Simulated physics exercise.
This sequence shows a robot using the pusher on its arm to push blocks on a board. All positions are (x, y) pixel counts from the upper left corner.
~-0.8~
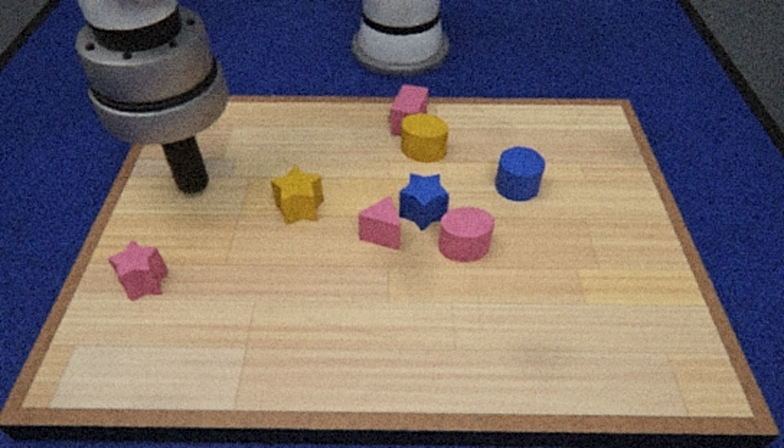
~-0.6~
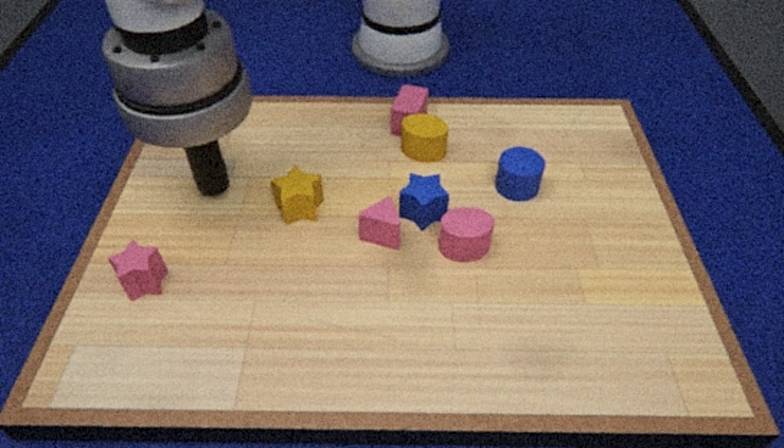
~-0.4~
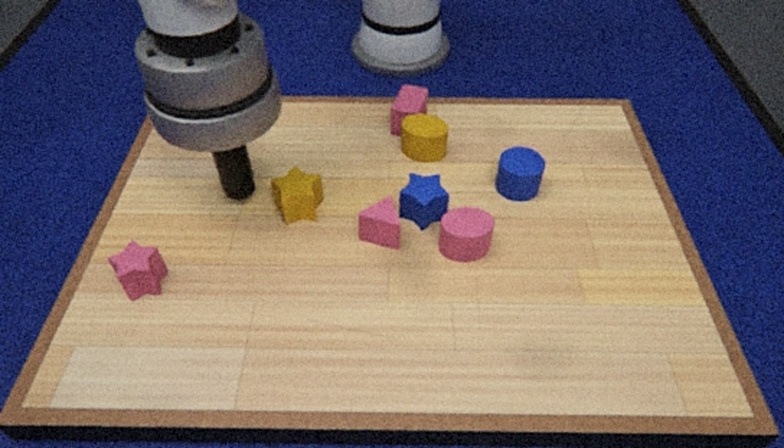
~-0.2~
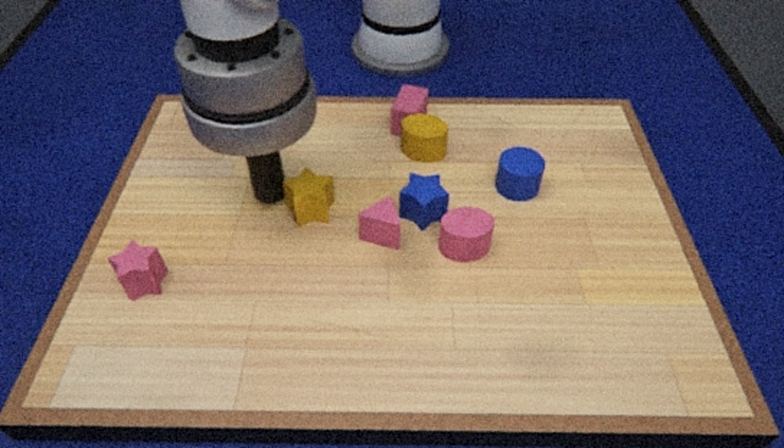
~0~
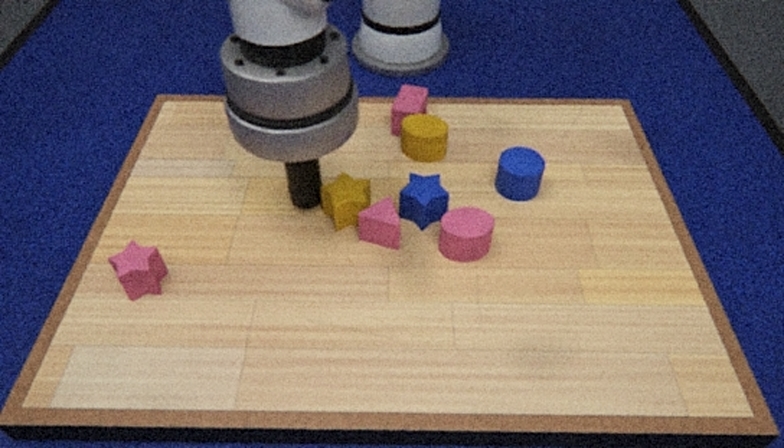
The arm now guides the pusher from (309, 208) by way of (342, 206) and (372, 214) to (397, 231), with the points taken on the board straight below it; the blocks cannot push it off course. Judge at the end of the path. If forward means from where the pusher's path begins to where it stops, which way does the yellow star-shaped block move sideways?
That block drifts left.
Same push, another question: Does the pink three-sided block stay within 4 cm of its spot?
I believe so.
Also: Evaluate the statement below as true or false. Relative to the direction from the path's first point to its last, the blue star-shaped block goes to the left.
Answer: True.
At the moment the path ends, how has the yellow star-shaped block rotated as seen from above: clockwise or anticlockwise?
From the top: Counterclockwise.
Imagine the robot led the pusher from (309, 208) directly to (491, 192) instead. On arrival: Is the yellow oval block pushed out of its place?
No - that is not the case.
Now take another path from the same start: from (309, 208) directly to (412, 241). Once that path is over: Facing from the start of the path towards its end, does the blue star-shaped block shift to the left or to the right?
The shift goes left.
On the path given first. One third of the way, pusher at (341, 197); yellow star-shaped block at (380, 191); pink three-sided block at (395, 216), turned 35° clockwise.
Two thirds of the way, pusher at (373, 206); yellow star-shaped block at (416, 195); pink three-sided block at (406, 224), turned 40° clockwise; blue star-shaped block at (456, 189).
At the end, pusher at (397, 222); yellow star-shaped block at (438, 201), turned 35° anticlockwise; pink three-sided block at (410, 229), turned 35° clockwise; blue star-shaped block at (473, 185), turned 20° anticlockwise; pink oval block at (472, 222).
